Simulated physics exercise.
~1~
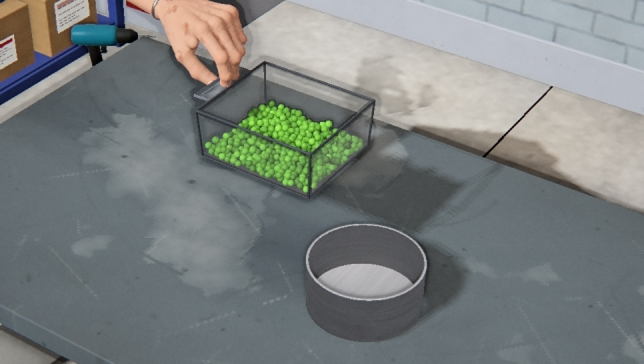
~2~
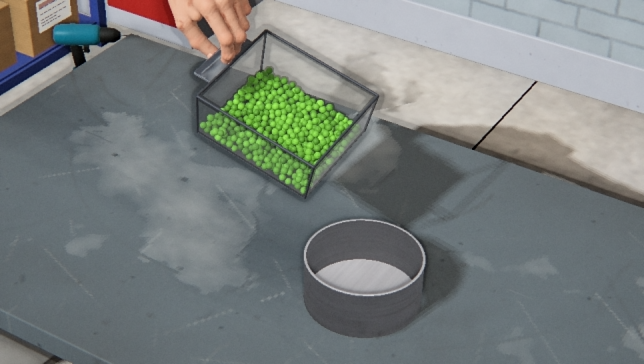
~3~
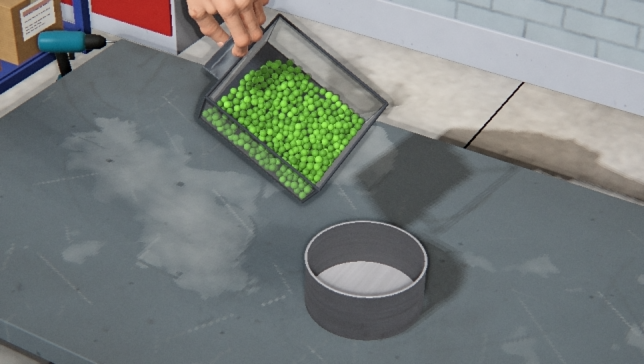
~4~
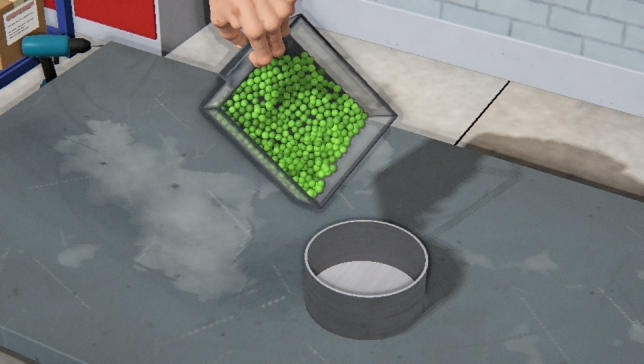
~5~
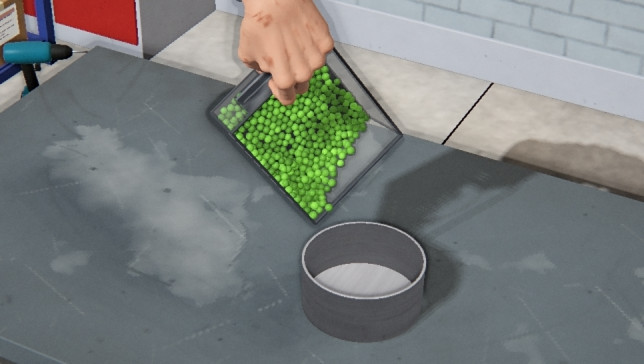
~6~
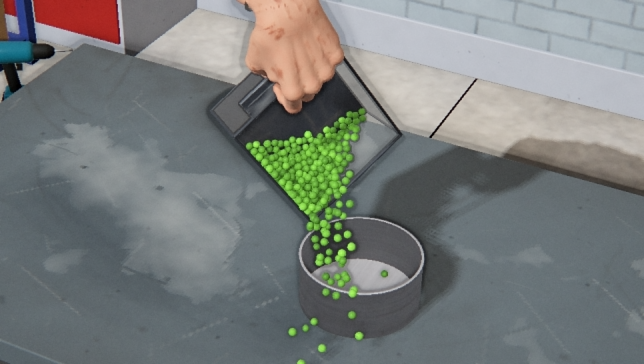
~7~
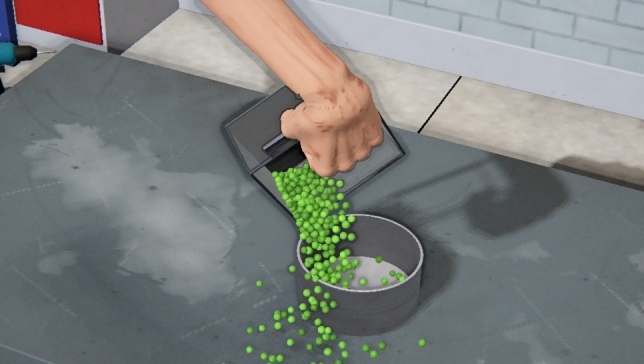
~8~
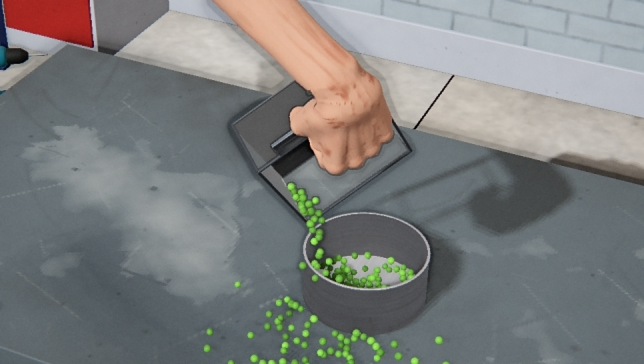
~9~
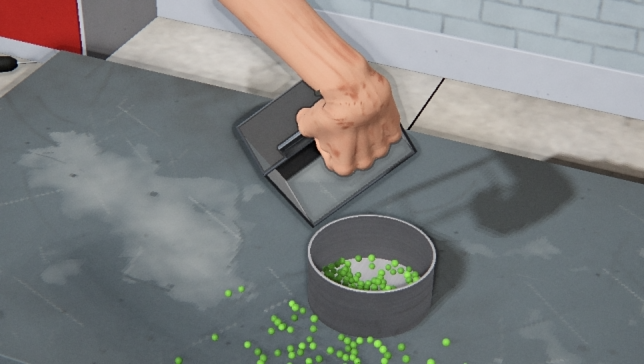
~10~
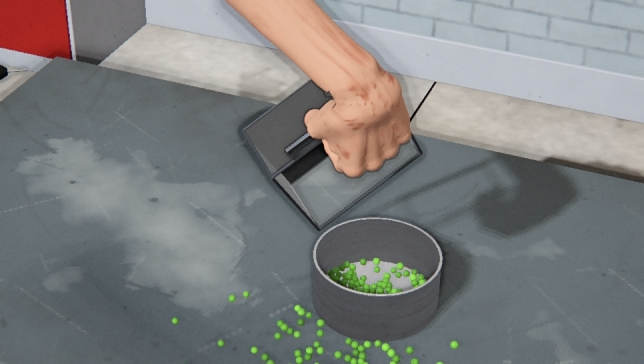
A hand tips a clear box of green peas into a round pot, spilling some outside.
